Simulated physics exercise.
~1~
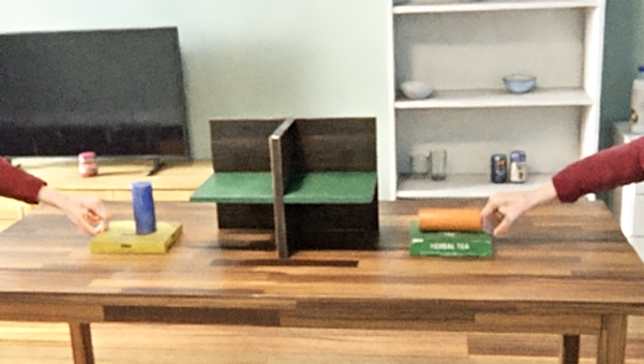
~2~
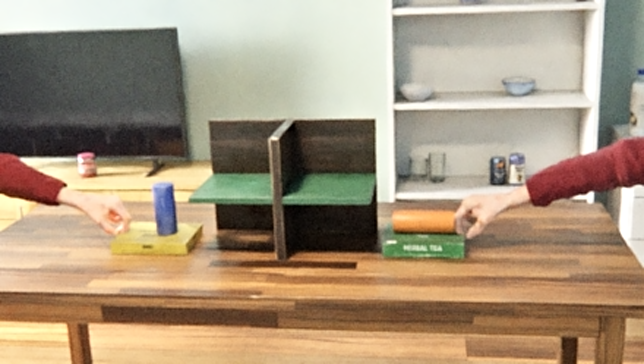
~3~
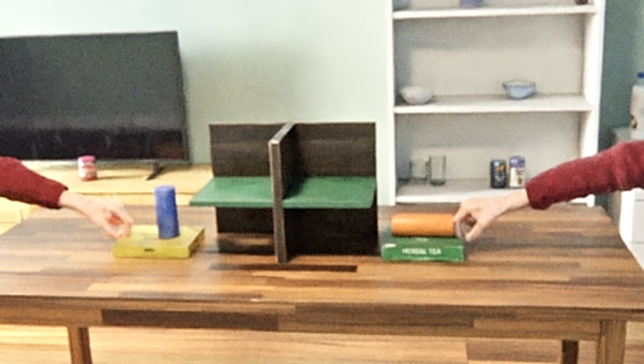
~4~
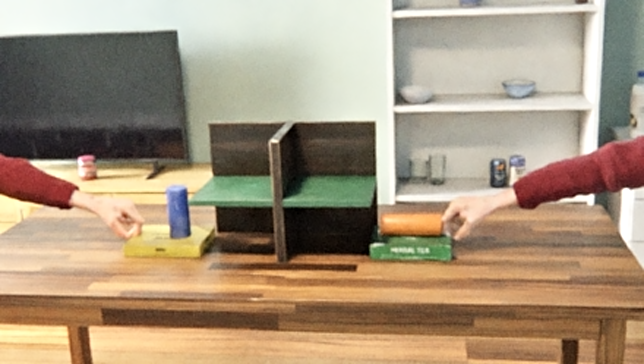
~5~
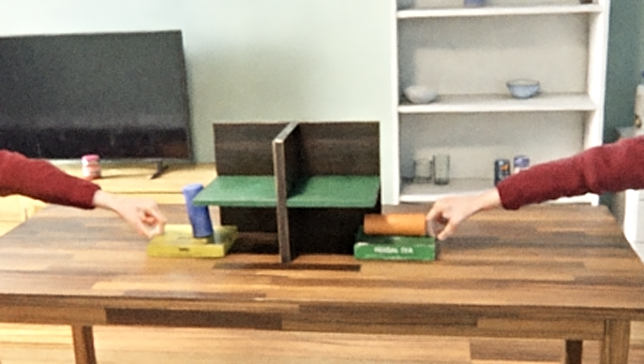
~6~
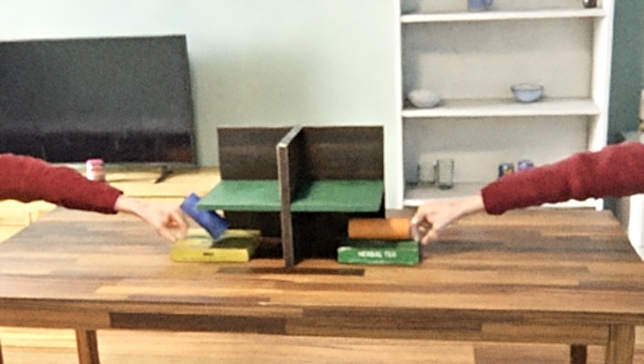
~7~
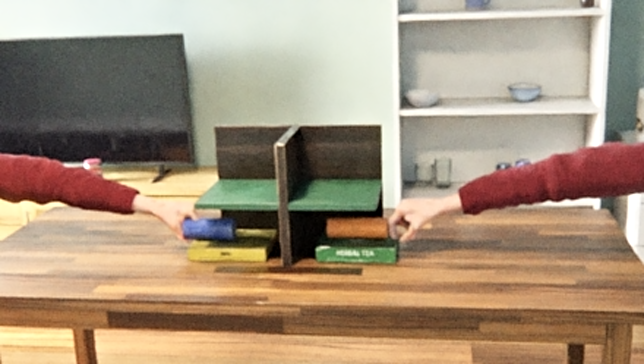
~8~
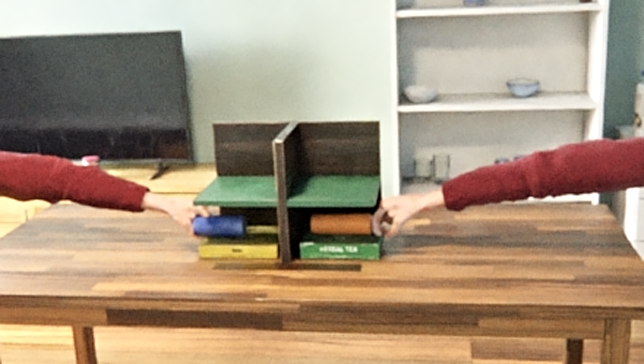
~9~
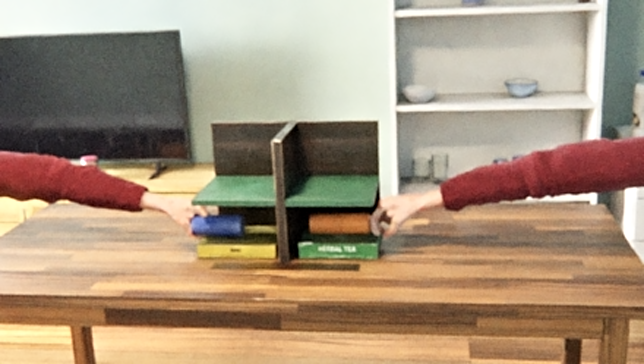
On a wooden table, hands slide two packets under shelves, toppling only the blue candle.
